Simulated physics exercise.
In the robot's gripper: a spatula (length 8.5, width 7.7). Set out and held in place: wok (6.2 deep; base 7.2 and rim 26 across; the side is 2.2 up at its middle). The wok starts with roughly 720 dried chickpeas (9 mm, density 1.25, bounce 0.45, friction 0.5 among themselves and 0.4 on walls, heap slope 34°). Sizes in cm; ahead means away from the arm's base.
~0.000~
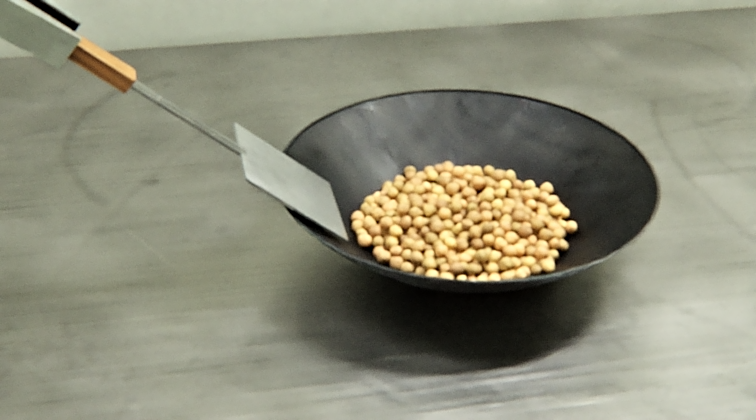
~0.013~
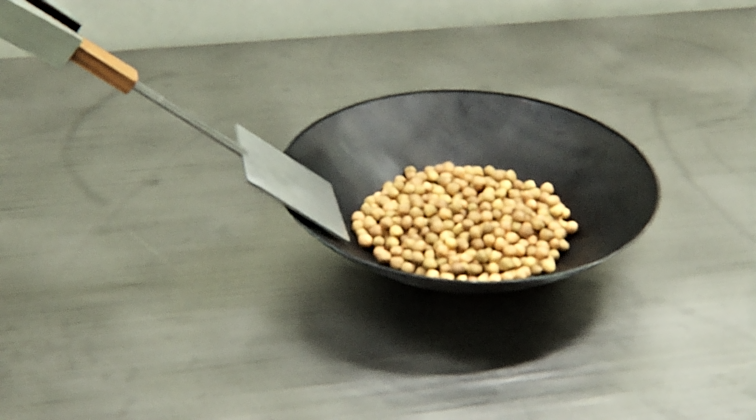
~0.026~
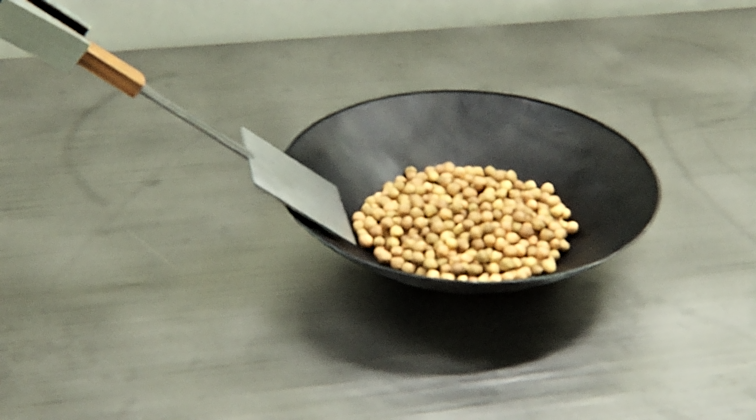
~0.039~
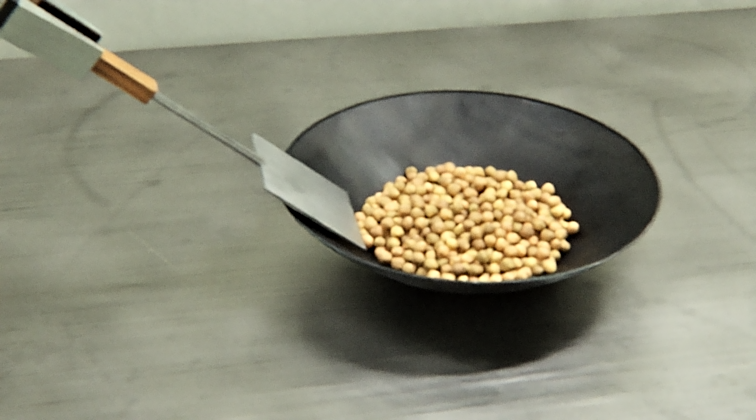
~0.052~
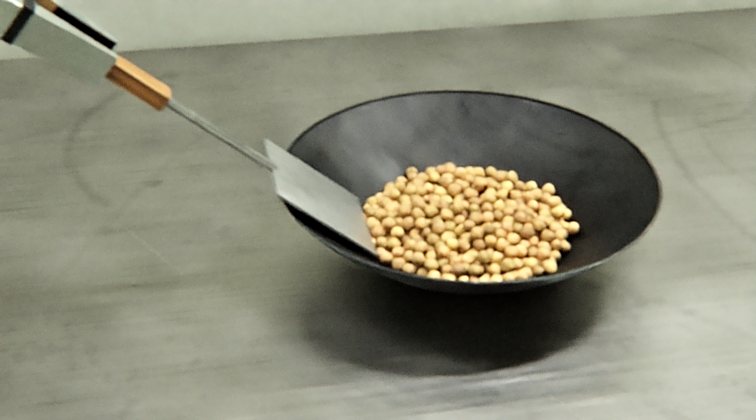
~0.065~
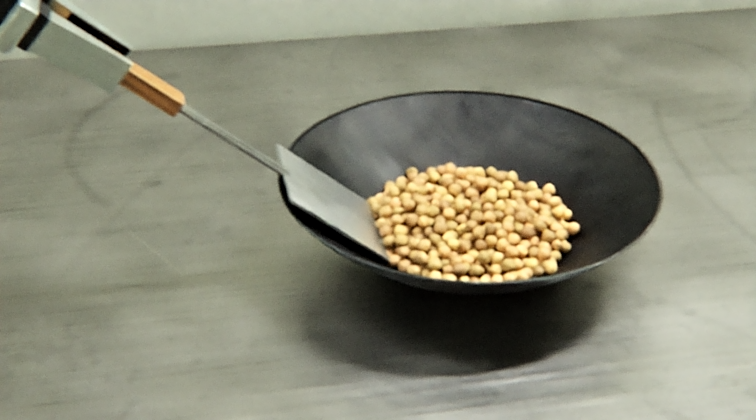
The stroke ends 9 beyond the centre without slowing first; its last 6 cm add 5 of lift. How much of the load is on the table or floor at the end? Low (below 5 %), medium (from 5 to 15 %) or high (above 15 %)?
A high share, above 15 %, ends on the table or floor.
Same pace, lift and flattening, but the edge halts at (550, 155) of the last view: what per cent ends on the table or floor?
About 10 per cent.
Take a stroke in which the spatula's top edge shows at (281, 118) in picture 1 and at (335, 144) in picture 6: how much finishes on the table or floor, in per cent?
Some 35 per cent.
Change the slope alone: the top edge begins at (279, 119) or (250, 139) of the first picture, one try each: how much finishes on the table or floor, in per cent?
About 25 and 25 per cent.
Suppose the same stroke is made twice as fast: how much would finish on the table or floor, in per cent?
In that case some 45 per cent.
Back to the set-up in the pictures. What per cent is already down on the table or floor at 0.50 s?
About 10 per cent.
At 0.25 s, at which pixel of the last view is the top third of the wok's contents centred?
Near (566, 171).
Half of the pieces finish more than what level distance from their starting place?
Some 5 cm.
After 0.16 s, sloping 40°, highest piece 9 above the table; 715 in the wok.
After 0.25 s, sloping 40°, highest piece 7 above the table; 715 in the wok.
After 0.50 s, sloping 40°, highest piece 8 above the table; 553 in the wok, 83 on the table or floor, 79 on the blade or in flight.
After 1.55 s, sloping 40°, highest piece 6 above the table; 553 in the wok, 162 on the table or floor.
At rest, 553 in the wok, 162 on the table or floor. That is 23 % on the table or floor.
